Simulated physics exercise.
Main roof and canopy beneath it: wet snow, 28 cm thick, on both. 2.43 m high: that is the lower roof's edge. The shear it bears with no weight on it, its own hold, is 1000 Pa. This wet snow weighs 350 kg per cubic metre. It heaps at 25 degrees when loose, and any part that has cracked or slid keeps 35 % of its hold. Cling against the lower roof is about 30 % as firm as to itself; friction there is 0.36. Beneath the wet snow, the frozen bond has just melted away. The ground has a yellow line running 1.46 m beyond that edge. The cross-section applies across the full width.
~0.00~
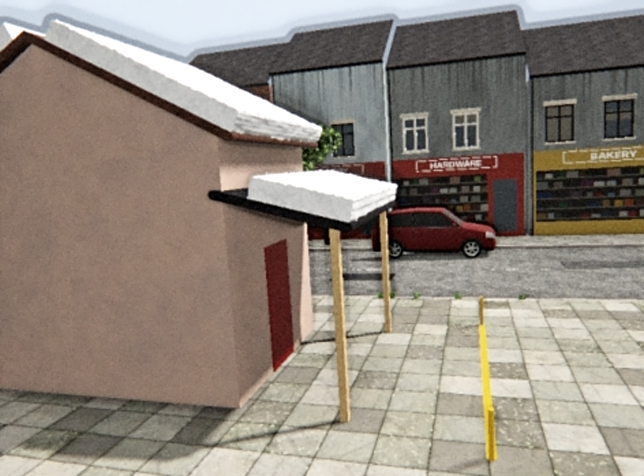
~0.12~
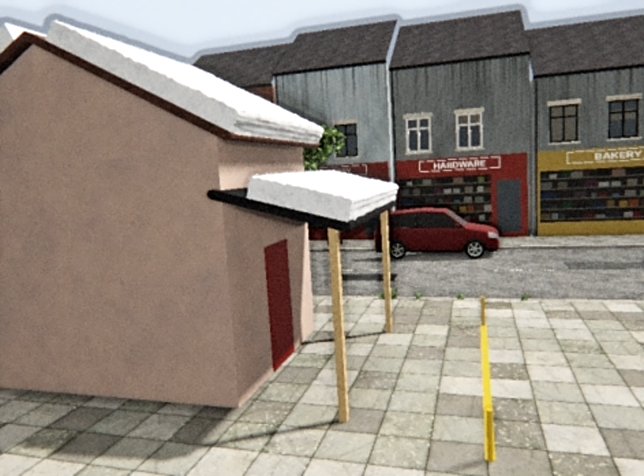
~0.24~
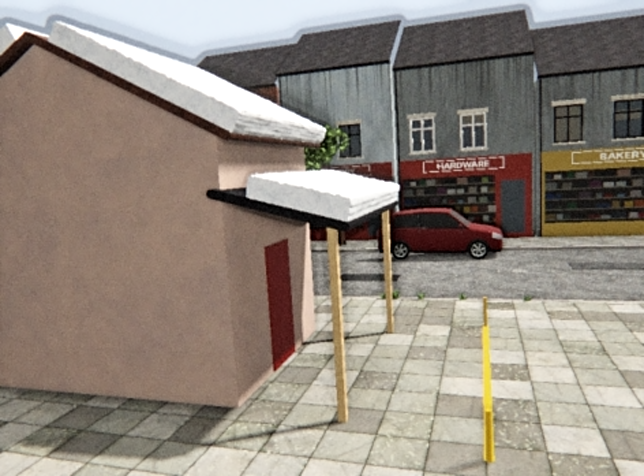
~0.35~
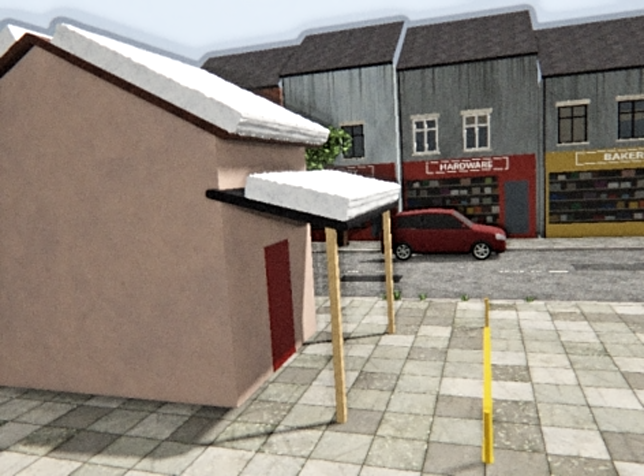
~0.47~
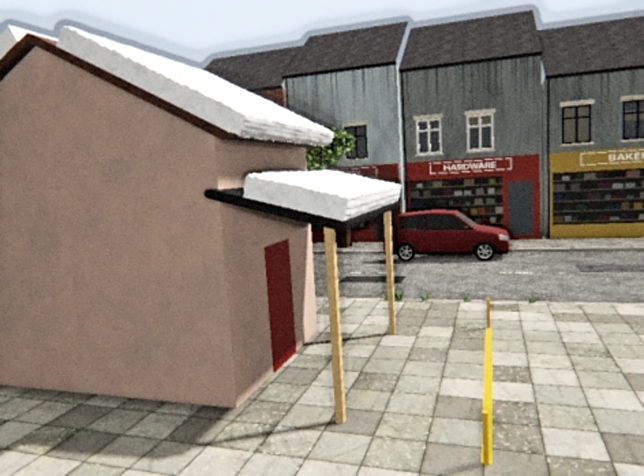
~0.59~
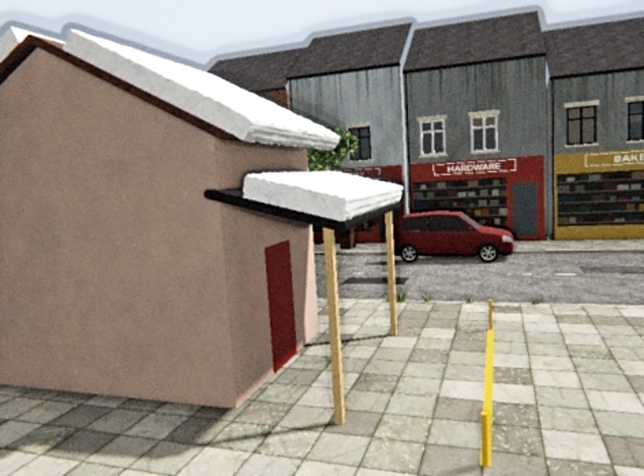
At the start, thick white snow covers the sloping roof of a pinkish building, above a snow-topped canopy on wooden posts. The upper snow then slides slowly down the slope to the right in one piece, its lower end poking slightly past the roof's edge above the canopy.
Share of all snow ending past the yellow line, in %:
Roughly 11 %.
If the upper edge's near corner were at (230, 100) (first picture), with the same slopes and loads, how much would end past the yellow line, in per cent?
It would be near 35 %.
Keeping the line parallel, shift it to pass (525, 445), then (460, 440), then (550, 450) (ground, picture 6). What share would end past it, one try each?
3 %, 18 %, 0 %.
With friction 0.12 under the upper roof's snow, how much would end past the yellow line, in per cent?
In that case some 35 per cent.
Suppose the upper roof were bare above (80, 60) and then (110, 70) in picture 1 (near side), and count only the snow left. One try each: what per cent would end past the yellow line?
Try 1: 2 %; try 2: 3 %.
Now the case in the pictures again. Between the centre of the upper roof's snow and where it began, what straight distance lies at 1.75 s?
I'd say close to 2.0 m.
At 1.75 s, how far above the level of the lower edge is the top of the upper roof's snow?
Snow top above lower edge: Approx. 1.7 m.
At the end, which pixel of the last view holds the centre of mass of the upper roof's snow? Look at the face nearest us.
Centre noted at roughly (401, 370).
After 1.12 s, none is below the lower edge and 0 % is past the line.
After 1.75 s, none is below the lower edge and 0 % is past the line.
After 2.37 s, 28 % is below the lower edge and 0 % is past the line.
After 3.00 s, 52 % is below the lower edge and 10 % is past the line.
After 6.00 s, at the end, 69 % is below the lower edge and 11 % is past the line.
